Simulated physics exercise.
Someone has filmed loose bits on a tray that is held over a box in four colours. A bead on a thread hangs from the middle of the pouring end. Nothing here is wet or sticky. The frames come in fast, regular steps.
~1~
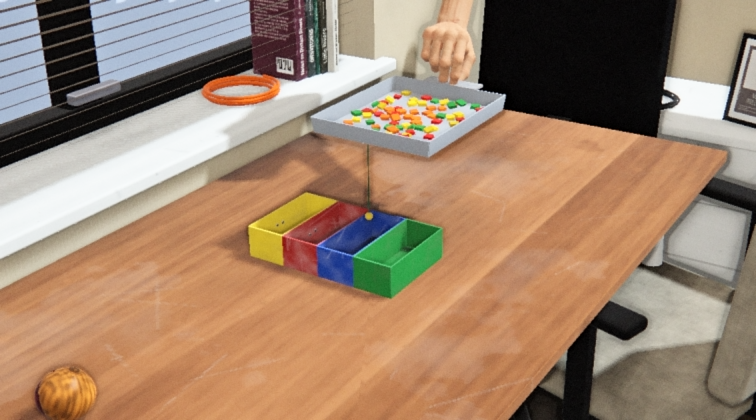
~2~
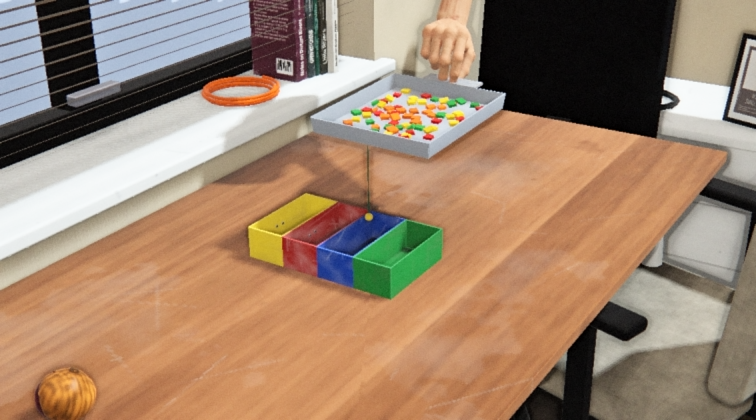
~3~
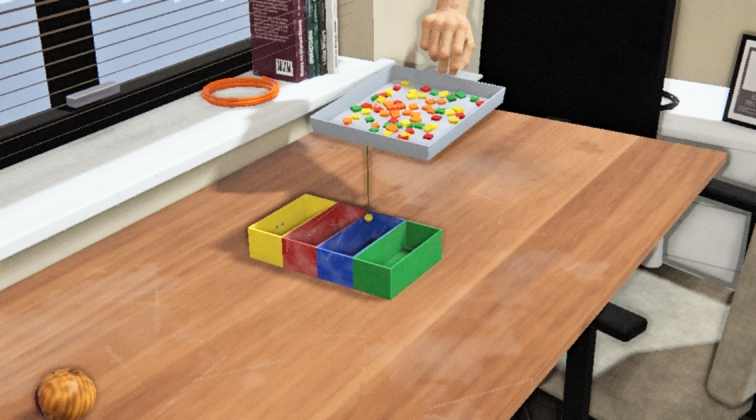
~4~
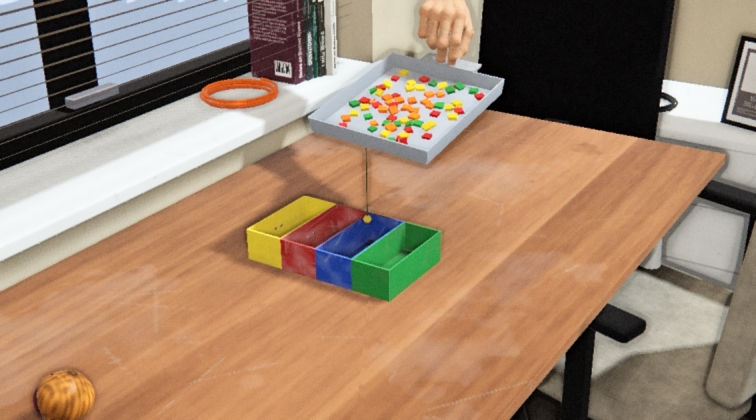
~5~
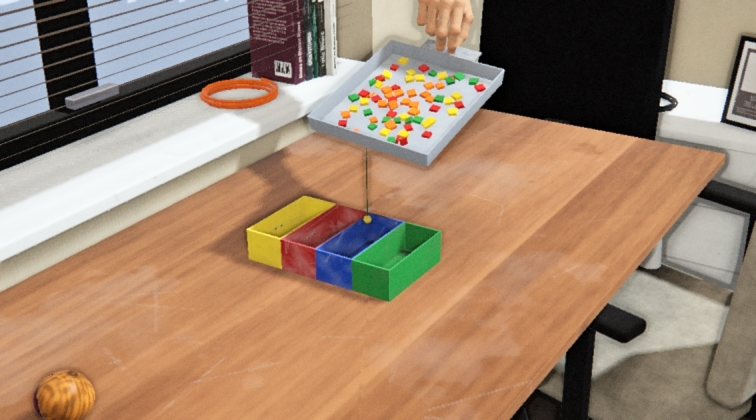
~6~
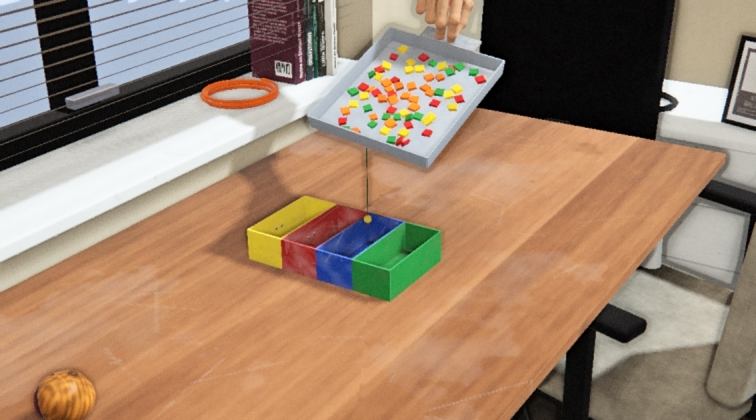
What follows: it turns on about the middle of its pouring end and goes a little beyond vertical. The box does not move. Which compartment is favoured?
The green cell gets the most.
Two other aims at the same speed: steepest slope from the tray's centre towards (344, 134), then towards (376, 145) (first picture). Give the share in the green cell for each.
First some 0, then 40 per cent.
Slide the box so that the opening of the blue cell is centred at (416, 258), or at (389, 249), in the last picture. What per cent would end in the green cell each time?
Roughly 0 per cent, and 30 per cent.
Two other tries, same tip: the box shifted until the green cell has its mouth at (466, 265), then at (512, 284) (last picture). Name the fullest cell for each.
One: The red one. Two: The cell in yellow.
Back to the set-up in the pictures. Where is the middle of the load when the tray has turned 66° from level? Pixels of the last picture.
Around (394, 126).
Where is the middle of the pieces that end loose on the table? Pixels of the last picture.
Near (444, 297).
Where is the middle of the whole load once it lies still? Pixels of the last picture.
At about (392, 277).
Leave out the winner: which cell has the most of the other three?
Second comes the blue one.
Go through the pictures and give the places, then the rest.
In the first picture, corners of the pouring end at (314, 116) and (428, 141), level; middle of the load at (408, 117), mosaic tiles; bead on its thread at (369, 216); yellow cell at (266, 243); red cell at (300, 253); blue cell at (335, 263); green cell at (372, 274).
In the second picture, corners of the pouring end at (313, 117) and (428, 142), level; middle of the load at (408, 116).
In the third picture, corners of the pouring end at (313, 117) and (428, 145), tipped barely, lowest at the right corner; middle of the load at (408, 113).
In the fourth picture, corners of the pouring end at (311, 117) and (426, 149), tipped a little, lowest at the right corner; middle of the load at (406, 108).
In the fifth picture, corners of the pouring end at (310, 116) and (426, 153), tipped clearly, lowest at the right corner; middle of the load at (406, 102).
In the sixth picture, corners of the pouring end at (310, 115) and (426, 156), tipped clearly, lowest at the right corner; middle of the load at (406, 96); yellow cell at (265, 246); red cell at (299, 256); blue cell at (334, 266); green cell at (371, 277).
Soon, tray tipped steeply; all on the tray.
A while on, tray tipped past a quarter turn; most on the tray; a stray few in the green cell; a small part falling or outside the box.
Towards the end, tray tipped past a quarter turn; about two thirds in the green cell; about a quarter in the blue cell; about a quarter falling or outside the box.
Finally, tray tipped past a quarter turn; about two thirds in the green cell; about a quarter in the blue cell; none in the red cell; none in the yellow cell; about a quarter outside the box.
